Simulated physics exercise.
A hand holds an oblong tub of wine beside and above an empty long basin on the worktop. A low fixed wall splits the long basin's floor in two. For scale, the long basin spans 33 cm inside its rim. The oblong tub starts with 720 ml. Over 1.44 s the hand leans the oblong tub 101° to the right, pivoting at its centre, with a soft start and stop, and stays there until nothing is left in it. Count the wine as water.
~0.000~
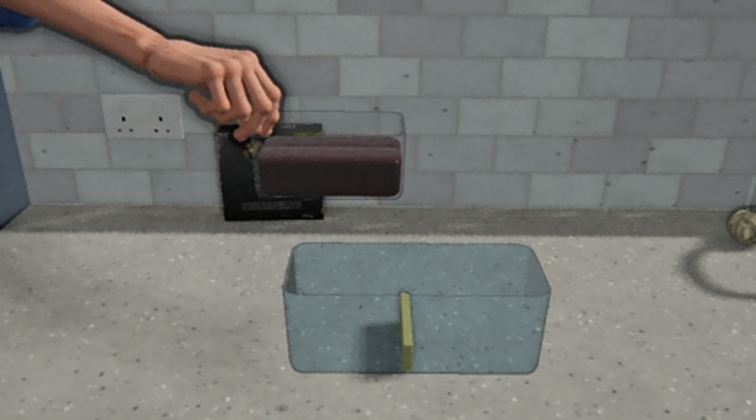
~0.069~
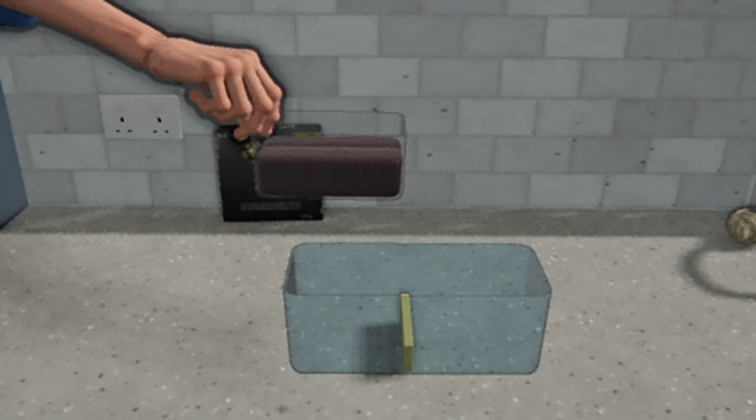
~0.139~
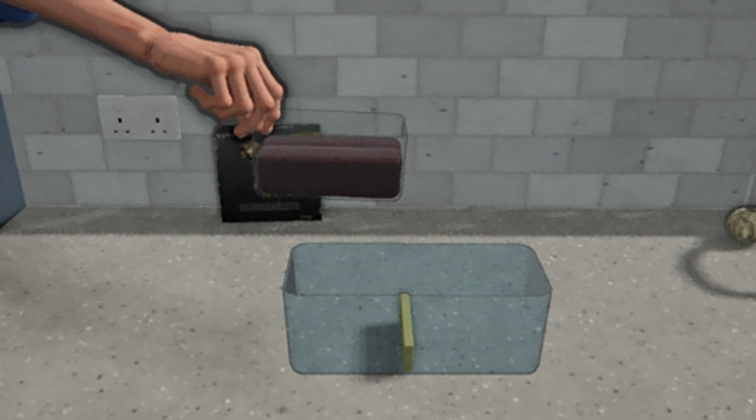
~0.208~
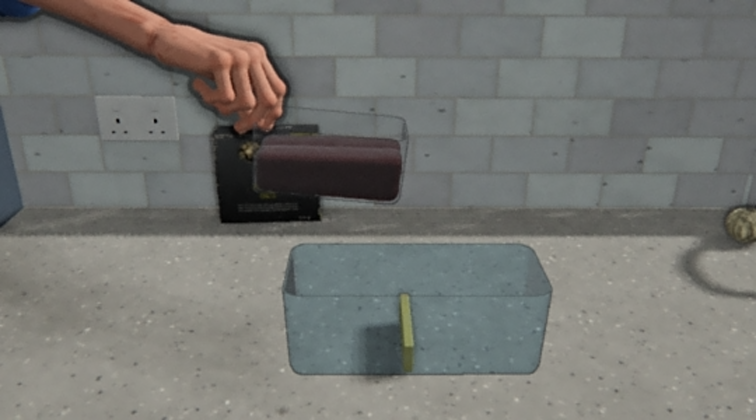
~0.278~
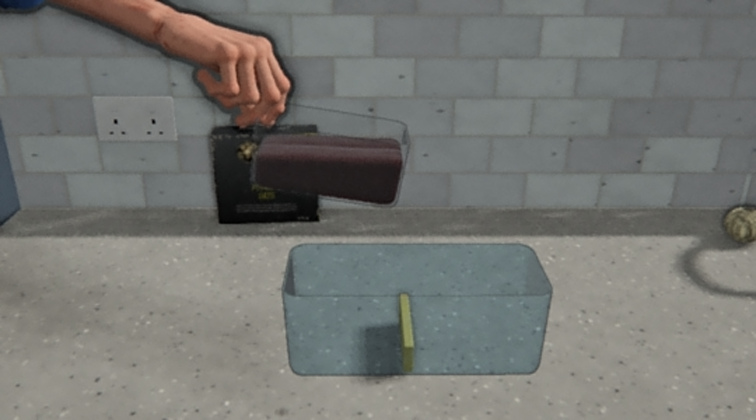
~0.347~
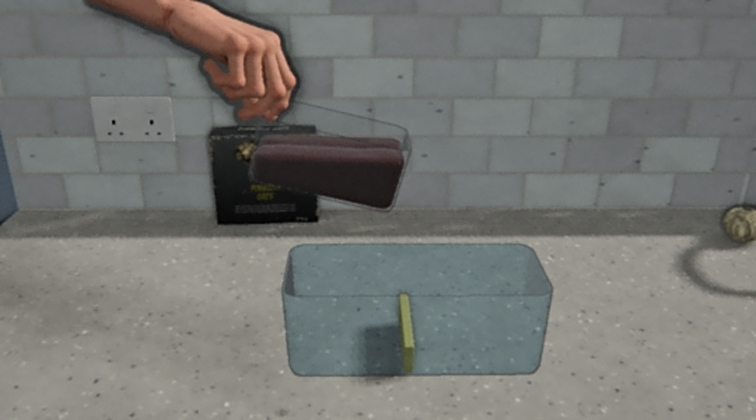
The video shows a hand holding a clear oblong tub of dark wine above an empty long basin on a speckled worktop, at first keeping it level, then gradually leaning it slightly to the right.
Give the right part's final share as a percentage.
Roughly 77 per cent is past the wall.
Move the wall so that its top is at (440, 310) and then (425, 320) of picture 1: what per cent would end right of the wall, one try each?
First 55, then 60 per cent.
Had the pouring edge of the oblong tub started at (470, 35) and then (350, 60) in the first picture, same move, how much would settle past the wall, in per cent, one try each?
In turn about 65 and 55 per cent.
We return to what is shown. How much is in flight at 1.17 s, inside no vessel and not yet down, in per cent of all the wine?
Near 9 in a hundred.
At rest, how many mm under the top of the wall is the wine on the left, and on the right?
Some 32 mm on the left and 14 mm on the right.
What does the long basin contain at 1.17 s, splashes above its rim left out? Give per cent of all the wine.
Some 76 per cent.
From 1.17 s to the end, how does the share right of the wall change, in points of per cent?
It goes up by about 7.
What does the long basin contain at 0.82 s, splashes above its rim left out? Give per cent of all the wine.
Near 14 in a hundred.
Then, 0.82 s in, the tilt is 62° and 53 per cent is still to pour, 0 is left of the wall and 14 right of it.
Then, 1.17 s in, the tilt is 93° and 14 per cent is still to pour, 6 is left of the wall and 70 right of it.
Then, 1.54 s in, the tilt is 101° and 2 per cent is still to pour, 18 is left of the wall and 77 right of it.
Then, 1.94 s in, the tilt is 101° and 0 per cent is still to pour, 22 is left of the wall and 77 right of it.
Finally, 22 per cent lies left of the wall, 77 right of it and 1 outside.
